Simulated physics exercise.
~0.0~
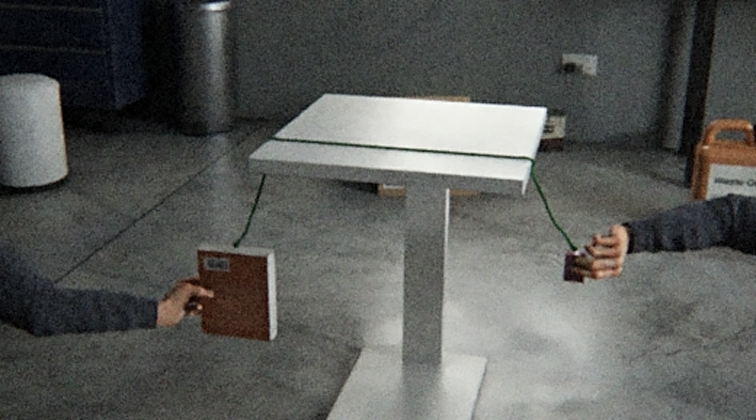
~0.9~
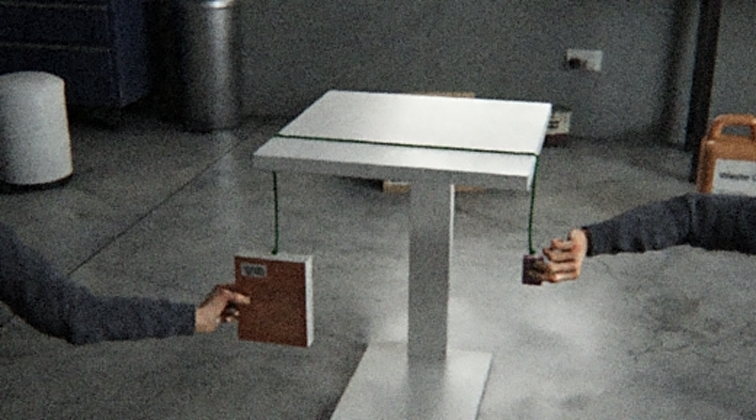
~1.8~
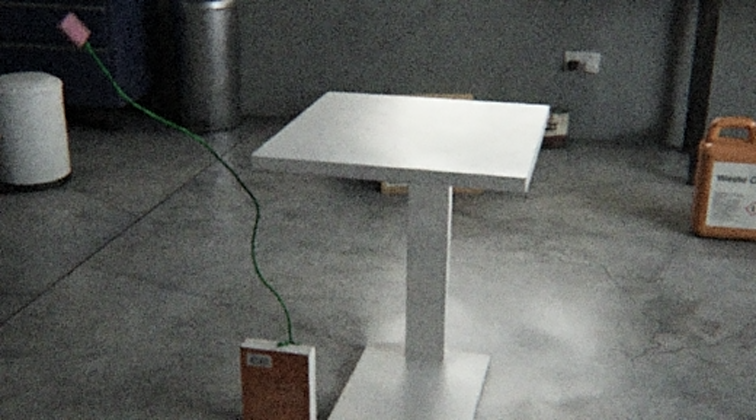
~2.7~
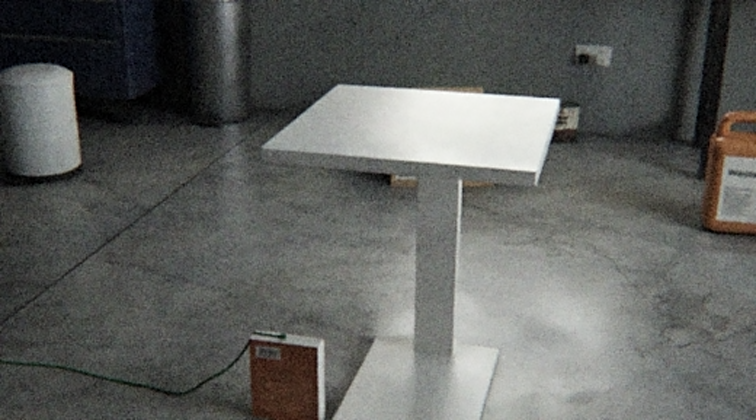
A dark green string lies across a white square pedestal table in a dim room with a grey concrete floor, seen from slightly above by a gently swaying camera. A hand on the left holds a reddish-brown book tied to one end, while a hand on the right holds a small matchbox at the other. Both hands move inward until the string hangs straight down at each side. Once released, the book drops to the floor at left, and the string whips over after it, flinging the matchbox up to the upper left. Finally, the book stands beside the table base, with the string trailing leftwards out of view.
